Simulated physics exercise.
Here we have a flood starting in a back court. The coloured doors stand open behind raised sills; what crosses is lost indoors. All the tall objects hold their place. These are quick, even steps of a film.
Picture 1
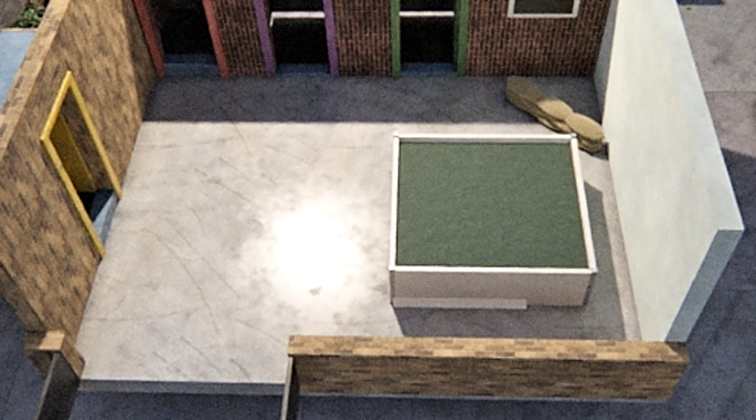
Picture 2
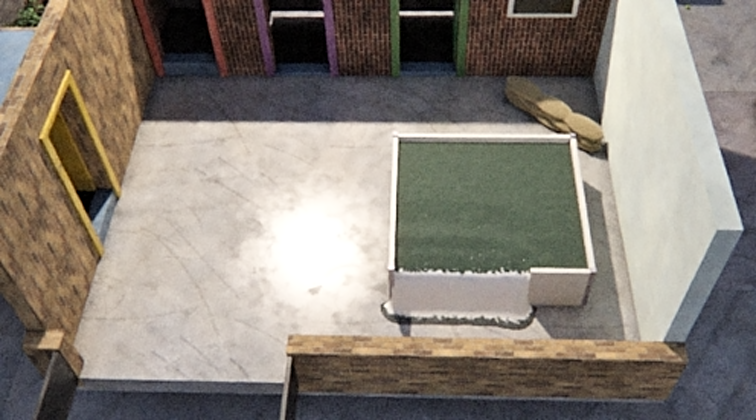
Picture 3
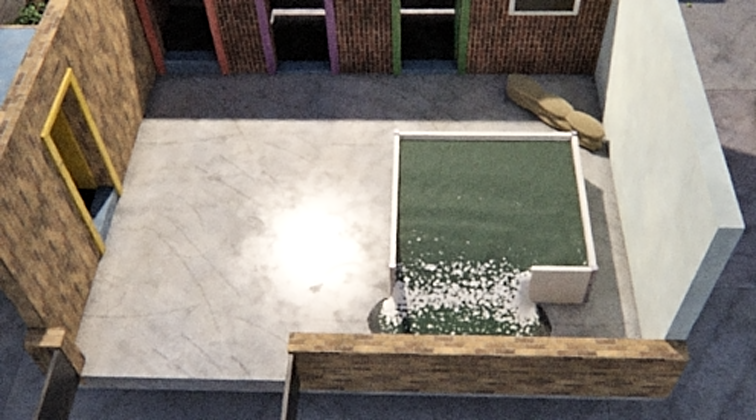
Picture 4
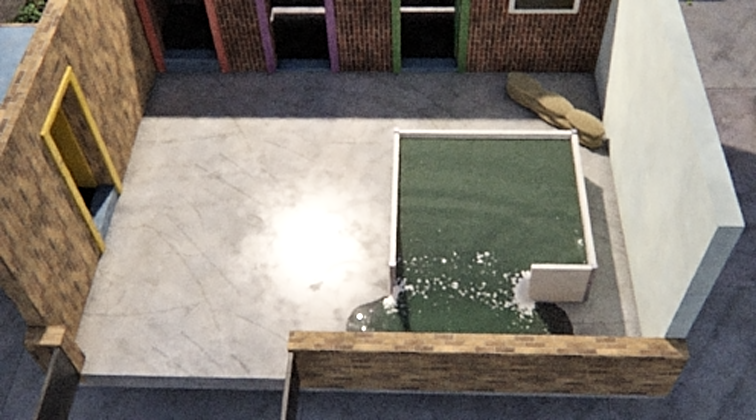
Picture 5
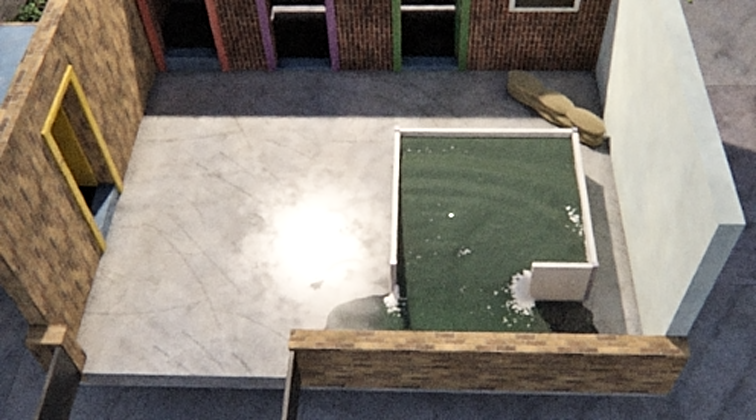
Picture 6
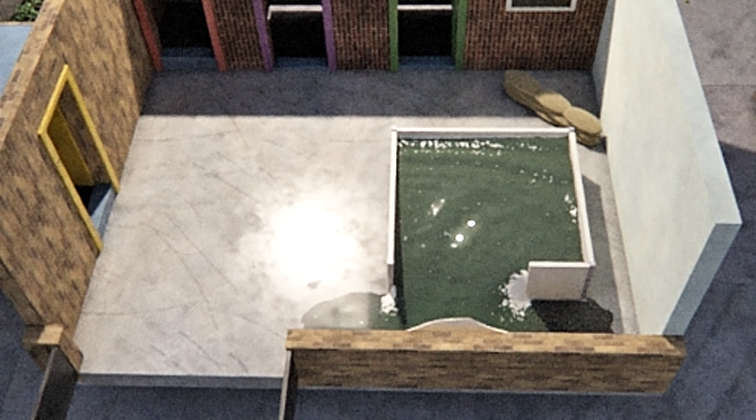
Green water poured through a gap in the front of a square tank in a walled brick court, foaming white at first, then spread a dark puddle across the pale floor on both sides.
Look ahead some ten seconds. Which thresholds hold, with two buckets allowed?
One by one: The red door holds within the limit; the green door holds within the limit; the purple door floods; the yellow door holds within the limit.
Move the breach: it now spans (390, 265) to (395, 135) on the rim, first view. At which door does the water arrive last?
It is the door marked green.
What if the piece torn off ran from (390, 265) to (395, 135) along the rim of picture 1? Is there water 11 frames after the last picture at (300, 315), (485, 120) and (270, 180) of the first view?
In turn: Under water, no water, wet.
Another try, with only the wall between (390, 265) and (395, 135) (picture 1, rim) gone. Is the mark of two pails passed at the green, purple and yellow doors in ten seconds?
In short: Green keeps below it, purple lets more in, yellow is over.
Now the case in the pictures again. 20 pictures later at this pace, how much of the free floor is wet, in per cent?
Near 60 in a hundred.
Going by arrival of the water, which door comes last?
The purple-painted one.
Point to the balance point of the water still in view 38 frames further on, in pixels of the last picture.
At about (392, 213).
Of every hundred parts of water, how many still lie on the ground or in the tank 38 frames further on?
Roughly 92 per cent.
A moment on, water covers 20 % of the floor; the red door not reached, the green door not reached, the purple door not reached, the yellow door not reached.
Next, water covers 40 % of the floor; the red door not reached, the green door not reached, the purple door not reached, the yellow door not reached.
Then, water covers 60 % of the floor; the red door not reached, the green door not reached, the purple door not reached, the yellow door wet at the sill, nothing in.
Later, water covers 85 % of the floor; the red door wet at the sill, nothing in, the green door under two buckets in, the purple door under two buckets in, the yellow door wet at the sill, nothing in.
In the end, water covers 95 % of the floor; the red door wet at the sill, nothing in, the green door under two buckets in, the purple door far over two buckets in, the yellow door wet at the sill, nothing in.
